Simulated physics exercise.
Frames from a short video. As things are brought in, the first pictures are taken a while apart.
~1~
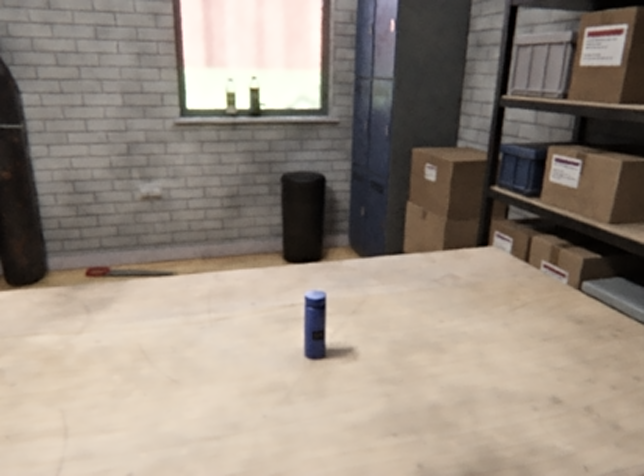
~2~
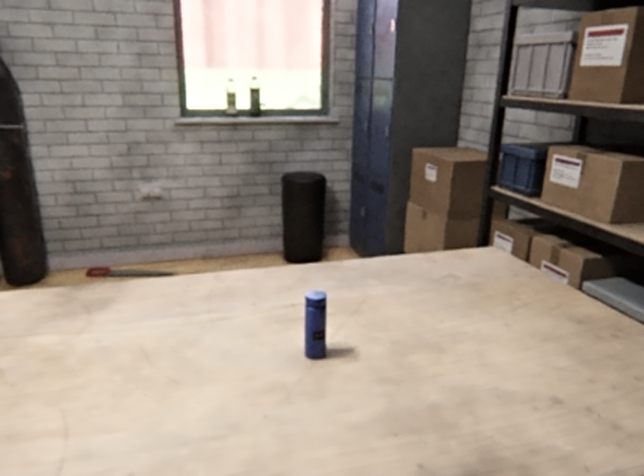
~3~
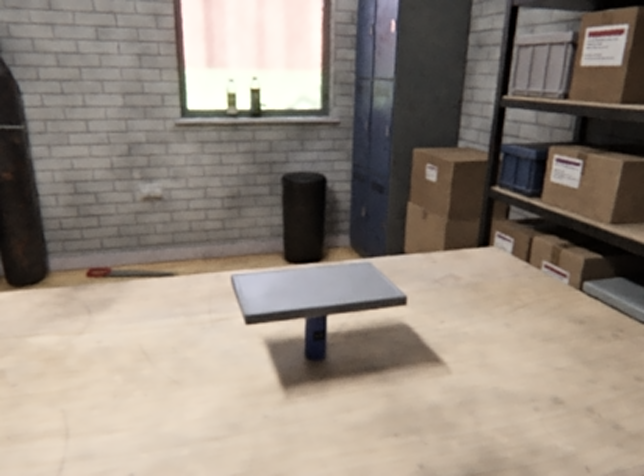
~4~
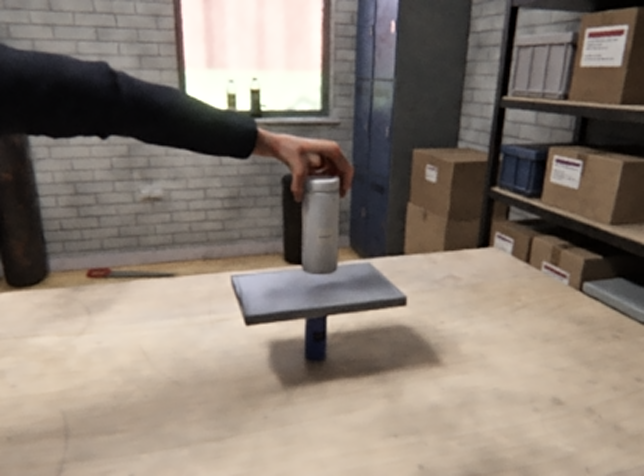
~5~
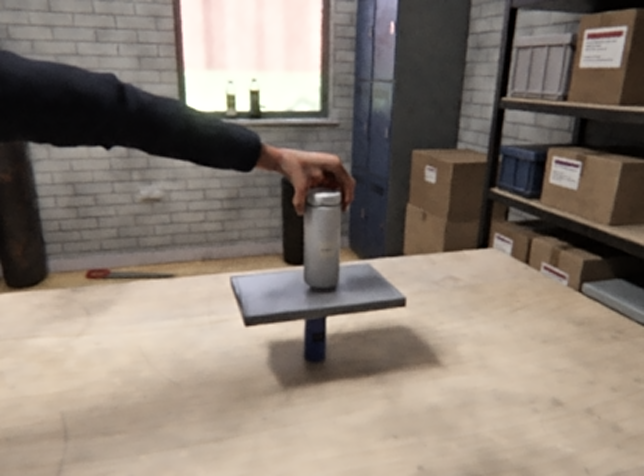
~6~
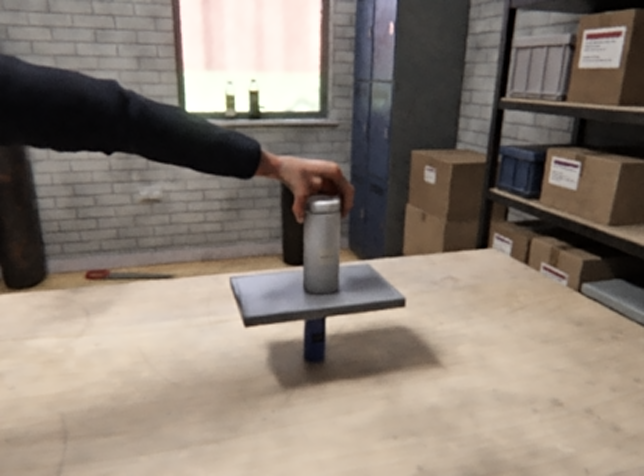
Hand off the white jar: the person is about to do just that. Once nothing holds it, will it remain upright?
The stack endures.
Then, 0.70 s after the last picture, nothing has stirred.
Then, 1.70 s after the last picture, white jar resting near (322, 245).
At rest, all 3 in place. Seen from the same camera at the end, white jar near (322, 245). The stack holds.
